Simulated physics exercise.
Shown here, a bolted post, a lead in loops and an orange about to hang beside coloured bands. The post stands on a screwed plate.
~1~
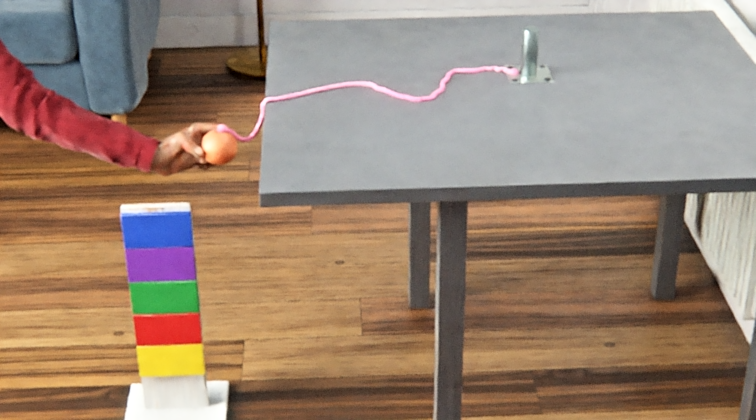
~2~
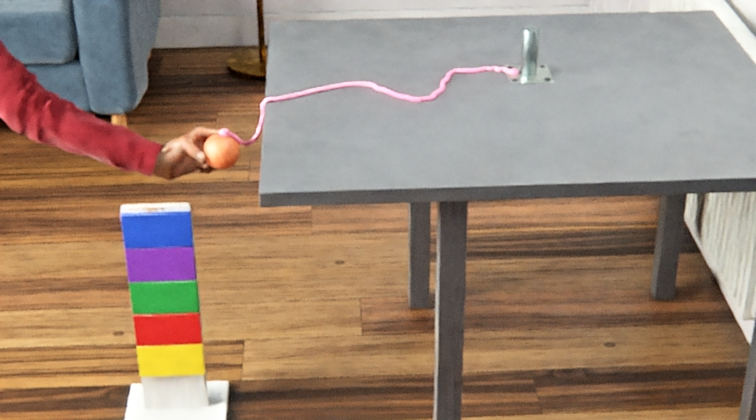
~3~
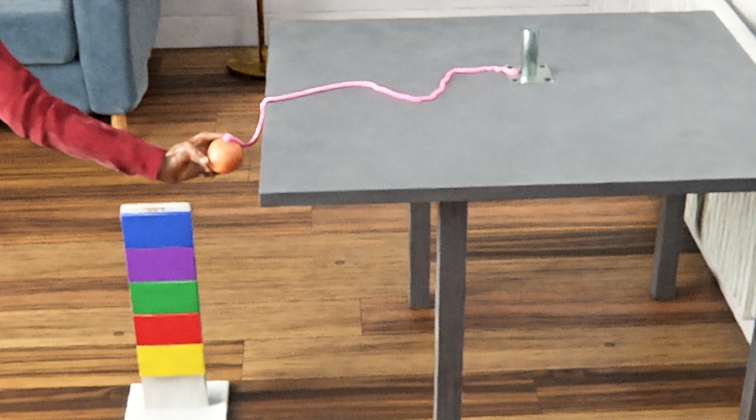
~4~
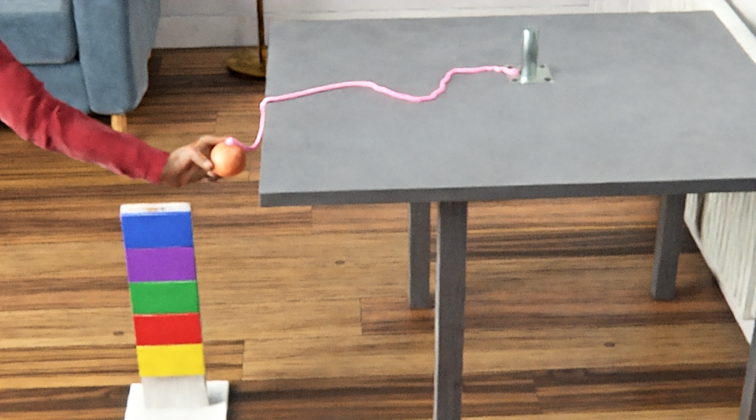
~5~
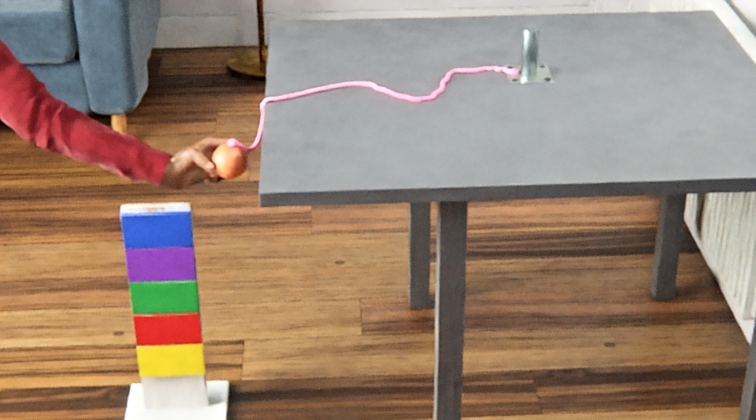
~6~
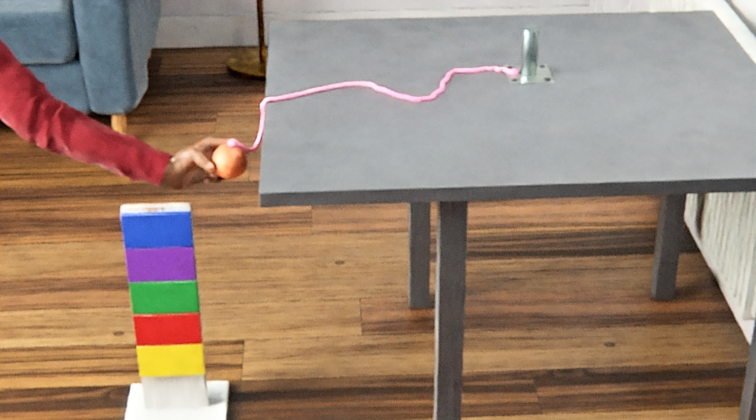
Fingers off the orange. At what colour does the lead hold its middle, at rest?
Its centre hangs level with the purple band.
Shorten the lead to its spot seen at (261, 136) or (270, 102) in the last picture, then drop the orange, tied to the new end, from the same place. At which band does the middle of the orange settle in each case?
One after the other, blue; above them all.
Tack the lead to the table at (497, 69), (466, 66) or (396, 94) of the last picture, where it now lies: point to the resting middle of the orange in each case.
Near (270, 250), (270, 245) and (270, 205).
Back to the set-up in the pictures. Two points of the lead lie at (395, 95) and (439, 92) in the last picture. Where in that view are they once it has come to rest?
Near (338, 93) and (394, 87).
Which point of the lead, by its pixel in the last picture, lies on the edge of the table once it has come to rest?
Near (333, 87).
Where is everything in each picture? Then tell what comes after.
Orange (219, 147); blue (157, 232); purple (161, 265); green (164, 299); red (168, 331); yellow (171, 362), in the first picture.
Orange (222, 151); lead through (490, 69) (442, 84) (395, 95) (339, 86) (269, 102), in the second picture.
Orange (225, 156), in the third picture.
Orange (229, 160); lead through (490, 69) (442, 84) (395, 95) (339, 86) (269, 102), in the fourth picture.
Orange (230, 161), in the fifth picture.
Orange (230, 161); lead through (490, 69) (442, 84) (395, 95) (339, 86) (269, 102), in the sixth picture.
Early on, orange near (255, 246); level with purple.
Midway, orange near (287, 249); level with purple.
Finally, orange near (271, 255); level with purple. Its middle rests at the purple band.
